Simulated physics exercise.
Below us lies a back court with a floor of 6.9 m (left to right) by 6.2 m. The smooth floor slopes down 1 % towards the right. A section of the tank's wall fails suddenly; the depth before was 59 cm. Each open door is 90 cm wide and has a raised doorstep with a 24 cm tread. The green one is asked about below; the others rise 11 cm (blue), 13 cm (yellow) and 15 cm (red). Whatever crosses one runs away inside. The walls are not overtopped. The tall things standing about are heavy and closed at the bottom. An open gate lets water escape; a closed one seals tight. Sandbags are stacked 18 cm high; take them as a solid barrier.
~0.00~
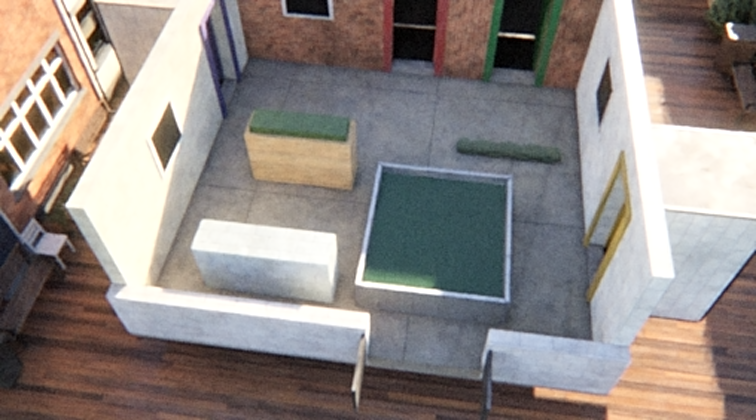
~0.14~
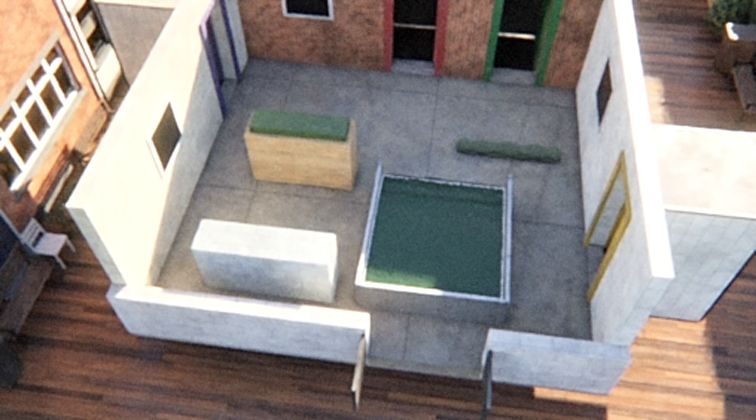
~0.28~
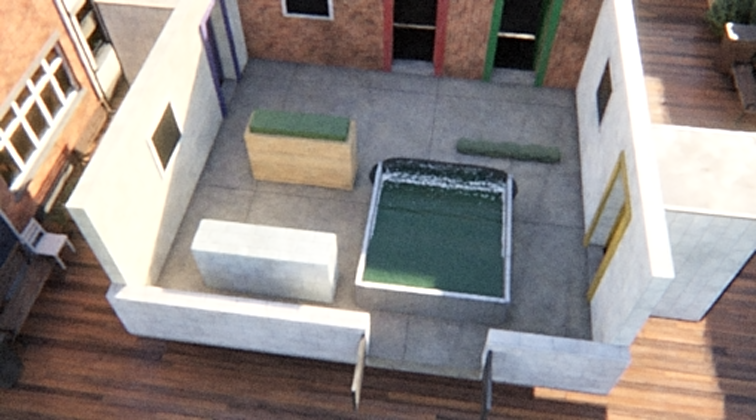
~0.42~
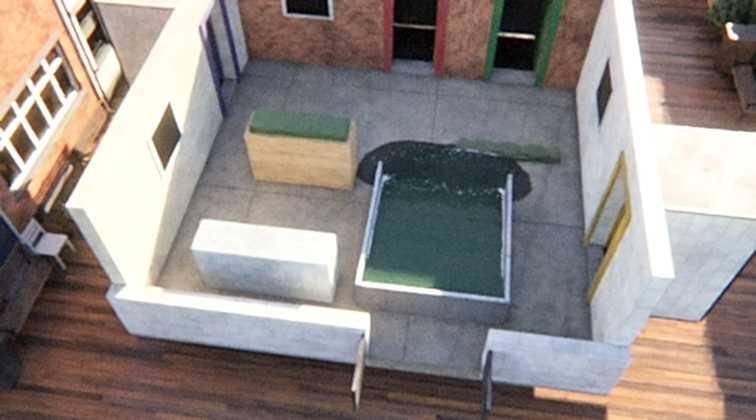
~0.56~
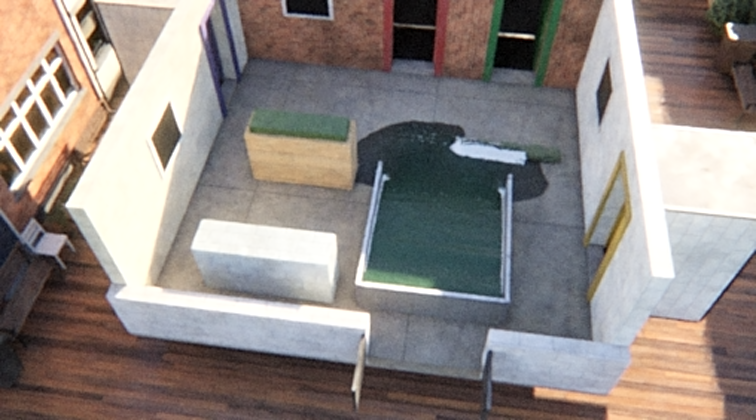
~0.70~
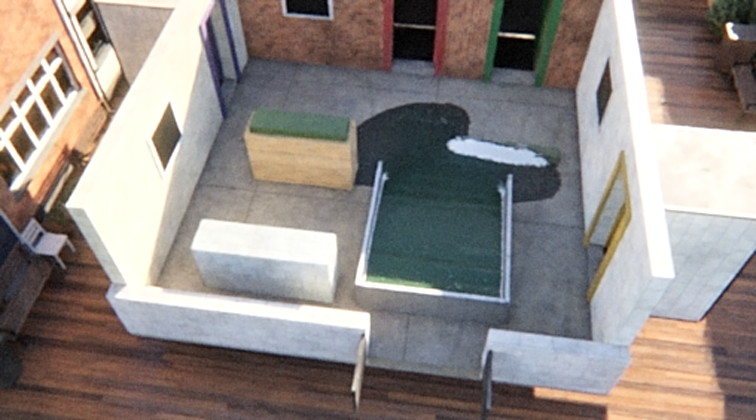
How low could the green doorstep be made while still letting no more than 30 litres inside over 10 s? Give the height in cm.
It would have to be roughly 11 cm high.
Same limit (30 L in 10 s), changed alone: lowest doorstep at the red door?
Roughly 24 cm at red.
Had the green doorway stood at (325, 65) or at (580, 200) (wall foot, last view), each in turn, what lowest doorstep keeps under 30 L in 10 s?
About 9.5 and 16 cm.
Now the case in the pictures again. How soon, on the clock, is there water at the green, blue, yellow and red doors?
Arrival: Green 1.6 s, blue 3.2 s, yellow 2.0 s, red 1.0 s.
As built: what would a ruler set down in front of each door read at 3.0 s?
In cm: Green 15, blue 0, yellow 5, red 25.
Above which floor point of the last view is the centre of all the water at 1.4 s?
Near (444, 207).
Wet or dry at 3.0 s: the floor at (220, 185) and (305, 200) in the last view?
In turn: Not reached, still dry.
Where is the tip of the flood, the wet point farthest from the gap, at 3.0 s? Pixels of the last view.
Near (248, 59).
After 1.4 s water covers 35 % of the floor, deepest (38 cm) near (472, 158); it has not reached the green door.
After 3.0 s water covers 55 % of the floor, deepest (31 cm) near (548, 89); 15 cm at the green door, 0 litres in over its 16 cm doorstep.
After 10.0 s water covers 95 % of the floor, deepest (10 cm) near (592, 370); 8 cm at the green door, 3 litres in over its 16 cm doorstep.
At the green door as built, the water arrived by 1.6 s and peaked near 16 cm at 2.6 s.
Run again over the same 10 s with other heights there, 47 litres in over 9.5 cm, 12 litres over 13 cm. The limit of 30 litres is kept from about 11 cm up.
